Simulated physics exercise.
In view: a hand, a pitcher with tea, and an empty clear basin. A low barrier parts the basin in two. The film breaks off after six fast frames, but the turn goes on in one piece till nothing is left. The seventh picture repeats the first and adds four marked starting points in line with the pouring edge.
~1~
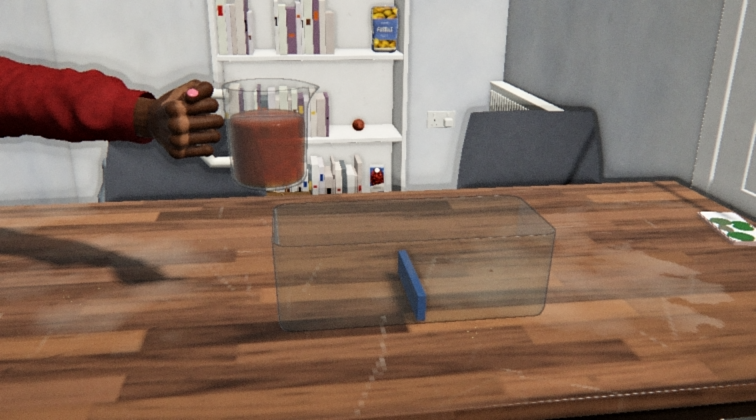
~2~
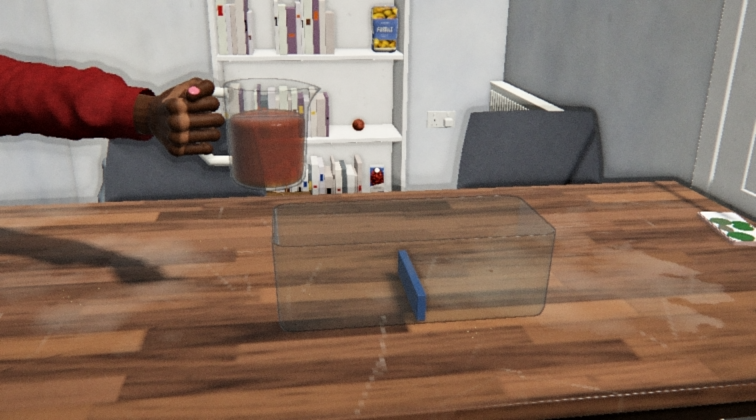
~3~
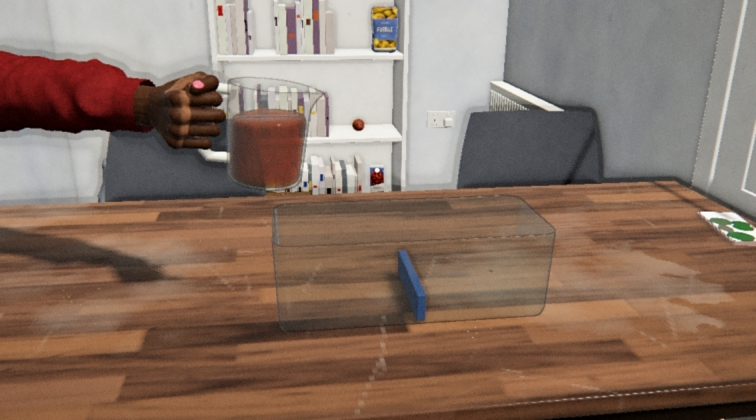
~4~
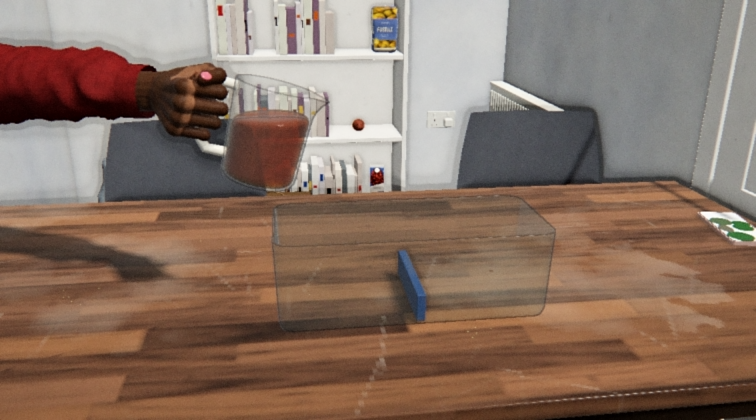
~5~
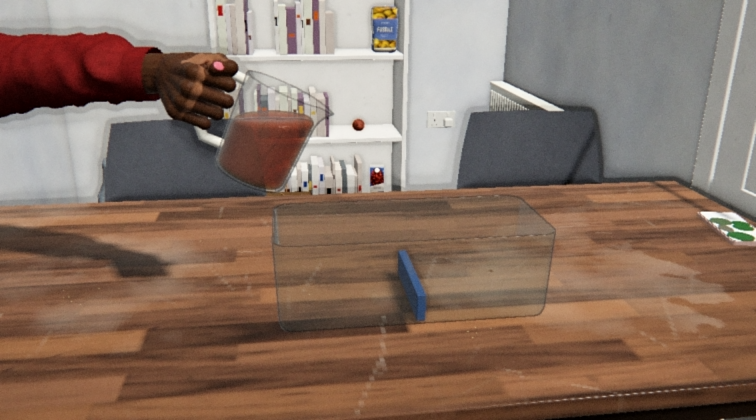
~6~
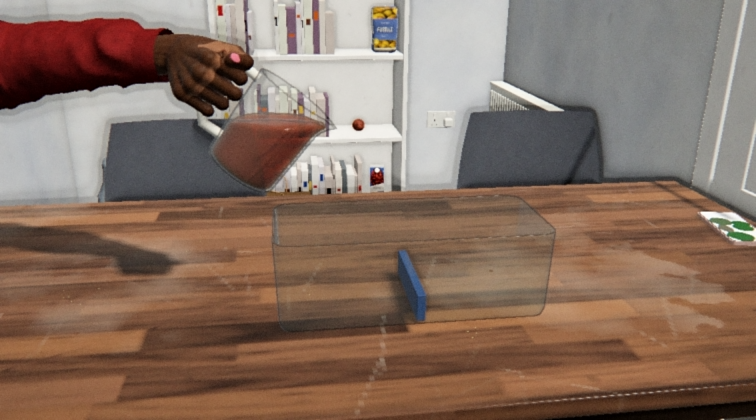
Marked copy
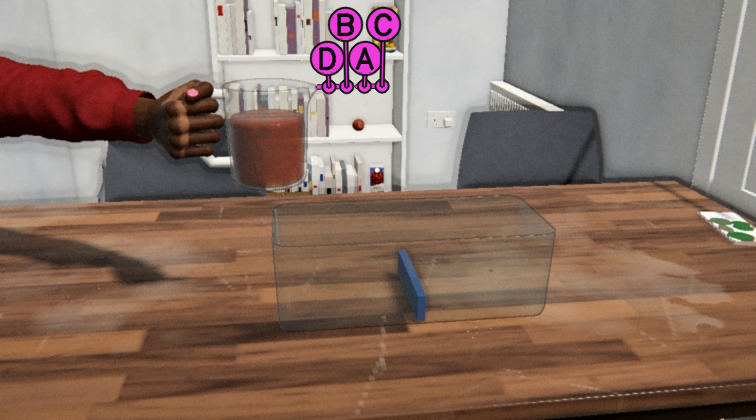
A glass pitcher of reddish-brown liquid, gripped by a hand in a red sleeve, hangs upright above a wooden table, left of centre over an empty clear basin with a low blue divider. The hand then tilts the pitcher steadily to the right, the liquid shifting toward the spout while the basin stays still.
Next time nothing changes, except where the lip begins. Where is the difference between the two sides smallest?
I would pick spot A.
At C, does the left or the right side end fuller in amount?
The right side.
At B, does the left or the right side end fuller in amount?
The left side.
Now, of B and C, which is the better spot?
C.
On the marked copy, A at (364, 86); B at (346, 86); C at (382, 86); D at (328, 86).
For spot A, about 53 % ends left of the wall and 47 % right of it.
For spot B, about 91 % ends left of the wall and 7 % right of it.
For spot C, about 21 % ends left of the wall and 79 % right of it.
For spot D, about 91 % ends left of the wall and 6 % right of it; 3 % is lost outside.
